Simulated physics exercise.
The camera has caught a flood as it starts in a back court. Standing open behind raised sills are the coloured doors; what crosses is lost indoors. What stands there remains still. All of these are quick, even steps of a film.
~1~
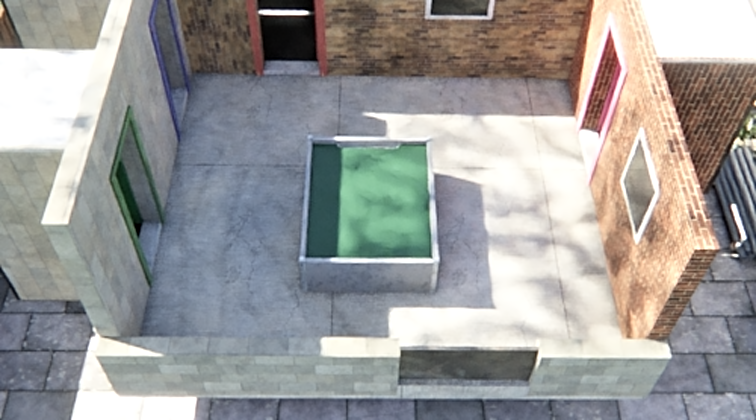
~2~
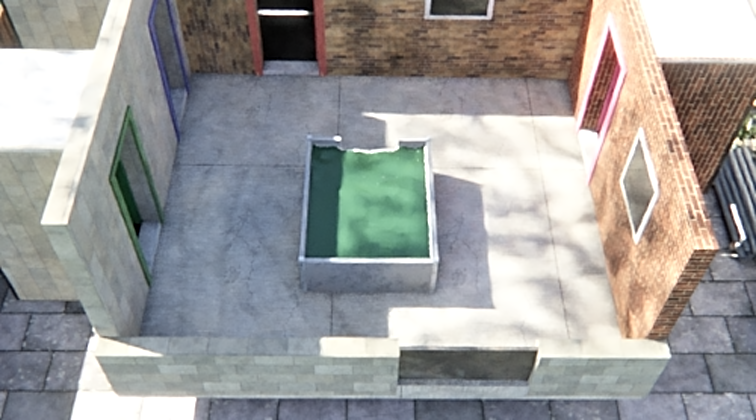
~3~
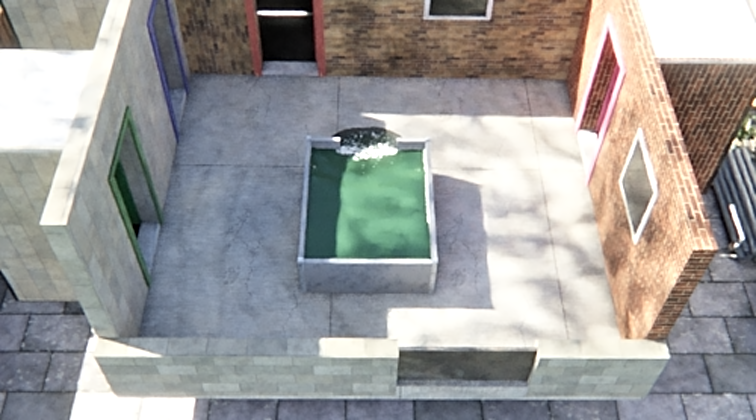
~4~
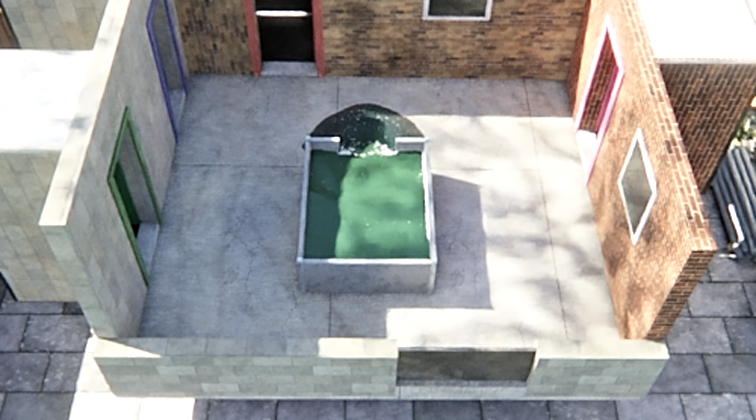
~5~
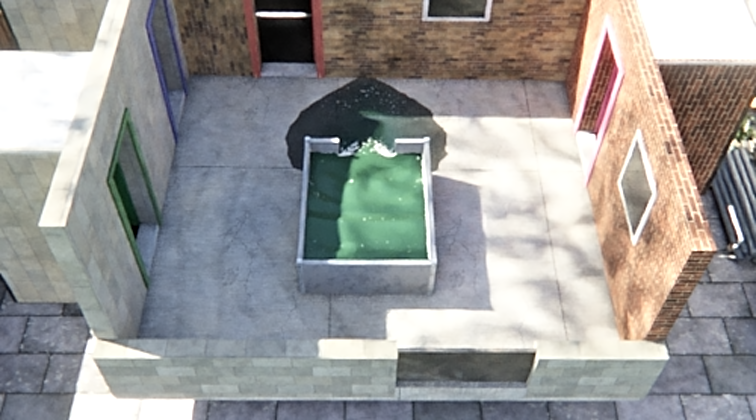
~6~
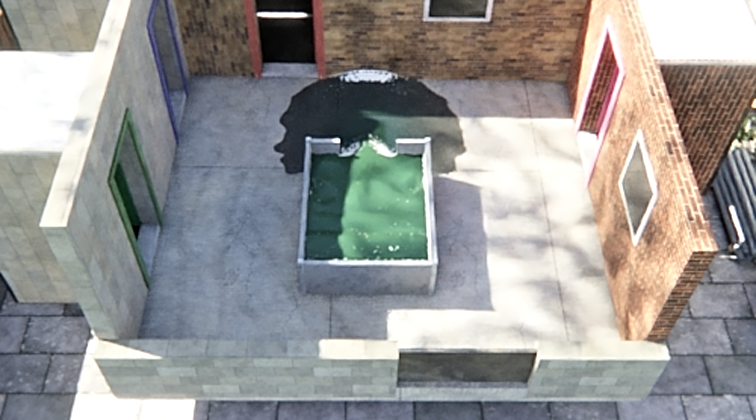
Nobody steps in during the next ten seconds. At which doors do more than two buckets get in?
The green door swallows an okay amount of water; the pink door swallows an okay amount of water; the blue door swallows an okay amount of water; the red door swallows too much water.
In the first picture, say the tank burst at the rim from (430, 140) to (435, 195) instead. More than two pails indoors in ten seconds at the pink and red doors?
In that case the pink door overshoots, while the red door undershoots.
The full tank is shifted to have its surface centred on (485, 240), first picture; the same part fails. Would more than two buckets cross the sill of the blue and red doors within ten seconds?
Note: Blue door door falls short; red door door falls short.
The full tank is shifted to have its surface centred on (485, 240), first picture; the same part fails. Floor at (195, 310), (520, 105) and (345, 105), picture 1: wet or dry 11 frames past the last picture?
Check in sequence: Still parched, soaked through, soaked through.
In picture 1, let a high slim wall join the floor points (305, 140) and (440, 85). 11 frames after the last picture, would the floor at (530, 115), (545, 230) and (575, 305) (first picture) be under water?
Taking the three spots in turn, they are inundated, unwetted and unwetted.
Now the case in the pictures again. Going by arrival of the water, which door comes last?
Result: The green one.
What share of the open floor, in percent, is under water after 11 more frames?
By my count, 25 percent.
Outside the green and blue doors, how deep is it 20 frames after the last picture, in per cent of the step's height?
The first is near 10 per cent, the second near 100 per cent.
A moment on, water covers 20 % of the floor; the green door not reached, the pink door not reached, the blue door not reached, the red door under two buckets in.
Next, water covers 25 % of the floor; the green door not reached, the pink door not reached, the blue door wet at the sill, nothing in, the red door over two buckets in.
Then, water covers 45 % of the floor; the green door not reached, the pink door wet at the sill, nothing in, the blue door under two buckets in, the red door over two buckets in.
Later, water covers 90 % of the floor; the green door wet at the sill, nothing in, the pink door wet at the sill, nothing in, the blue door under two buckets in, the red door far over two buckets in.
In the end, water covers 95 % of the floor; the green door wet at the sill, nothing in, the pink door under two buckets in, the blue door under two buckets in, the red door far over two buckets in.
